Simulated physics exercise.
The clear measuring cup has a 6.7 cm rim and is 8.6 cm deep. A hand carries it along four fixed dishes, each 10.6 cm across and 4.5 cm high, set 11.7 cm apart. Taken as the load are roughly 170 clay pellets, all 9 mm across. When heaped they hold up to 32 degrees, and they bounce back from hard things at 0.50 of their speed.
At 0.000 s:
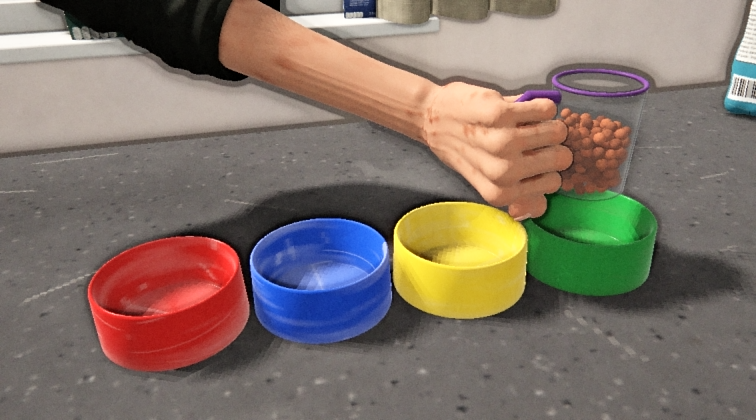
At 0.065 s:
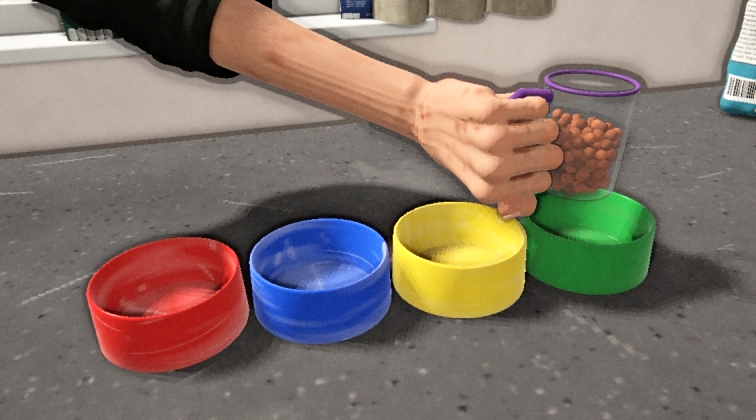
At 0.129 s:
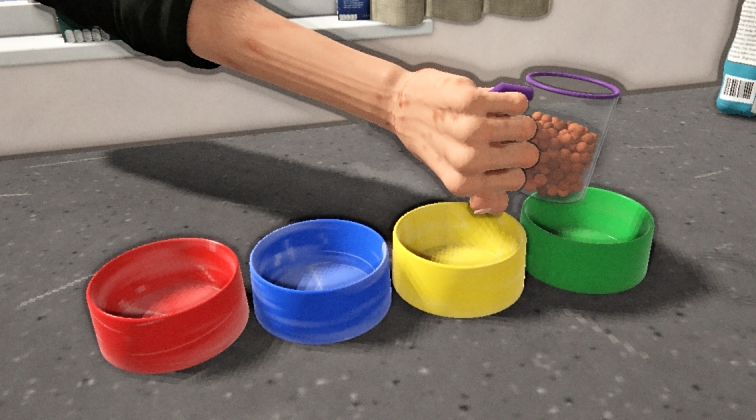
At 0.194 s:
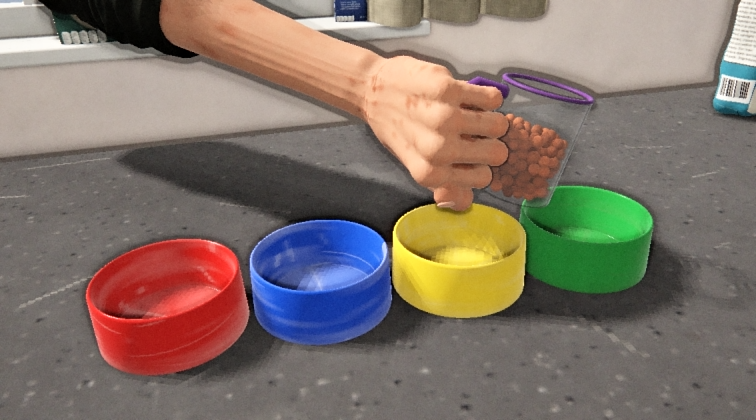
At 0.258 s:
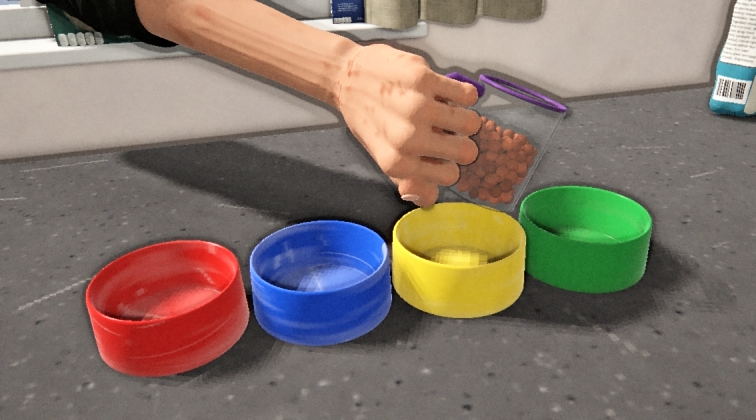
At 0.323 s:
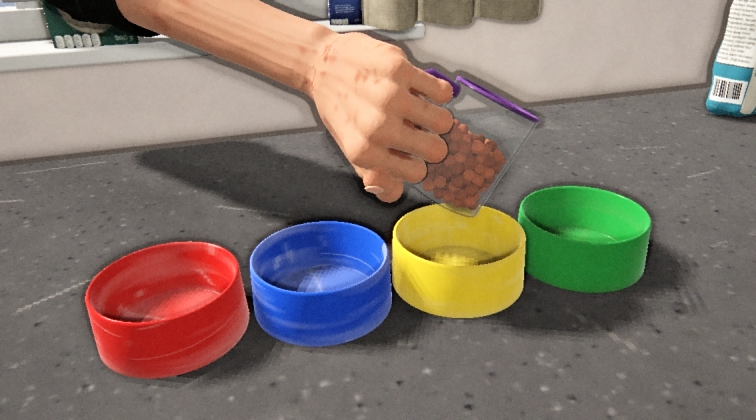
A hand moving a clear cup of brown pellets leftward from the green dish toward the yellow one, steadily tilting it rightward.
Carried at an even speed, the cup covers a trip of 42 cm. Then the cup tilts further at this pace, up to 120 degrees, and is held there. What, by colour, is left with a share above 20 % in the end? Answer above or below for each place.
Red: Above, blue: Below, green: Below, yellow: Below, counter: Below.
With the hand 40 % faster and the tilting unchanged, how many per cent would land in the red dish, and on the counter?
Shares - red 100, counter 0.
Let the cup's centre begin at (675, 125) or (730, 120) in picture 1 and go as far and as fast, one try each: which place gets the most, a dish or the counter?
First try: Red; second try: Blue.
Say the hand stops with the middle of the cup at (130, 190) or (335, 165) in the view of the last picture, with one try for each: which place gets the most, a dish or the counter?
Most goes to: Red, then yellow.
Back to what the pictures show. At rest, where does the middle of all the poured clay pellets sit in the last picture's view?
My guess is close to (157, 312).
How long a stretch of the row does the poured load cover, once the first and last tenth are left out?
Close to 6 centimetres along the dishes.
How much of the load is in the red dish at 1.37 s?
I'd say close to 60 per cent at that point.
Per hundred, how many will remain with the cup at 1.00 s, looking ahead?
About 95 per cent.
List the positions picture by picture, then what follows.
Cup at (591, 135), tilt 0 degrees, lip at (639, 79), moved 0.0 cm; middle of the pieces at (587, 154); green dish at (589, 215); yellow dish at (460, 232); blue dish at (320, 252); red dish at (166, 273), in the first frame.
Cup at (582, 136), tilt 2 degrees, lip at (631, 80), moved 0.7 cm; middle of the pieces at (577, 155), in the second frame.
Cup at (559, 138), tilt 8 degrees, lip at (610, 87), moved 2.7 cm; middle of the pieces at (552, 157), in the third frame.
Cup at (529, 141), tilt 15 degrees, lip at (585, 96), moved 5.2 cm; middle of the pieces at (521, 160), in the fourth frame.
Cup at (500, 145), tilt 22 degrees, lip at (558, 106), moved 7.7 cm; middle of the pieces at (490, 163), in the fifth frame.
Cup at (469, 149), tilt 29 degrees, lip at (531, 116), moved 10.2 cm; middle of the pieces at (458, 166); green dish at (584, 213); yellow dish at (459, 233); blue dish at (320, 255); red dish at (165, 279). Its pace works out near 110 degrees a second; the hand travels 39 cm a second, in the sixth frame.
Then, at 0.73 s, tilt 75 degrees; cup holds 100 %.
Then, at 1.00 s, tilt 105 degrees; cup holds 95 %, red 5 %.
Then, at 1.37 s, tilt 120 degrees; cup holds 35 %, red 60 %.
In the end, at 2.2 s, red 95 %, blue 0 %, green 0 %, yellow 0 %, counter 5 %.
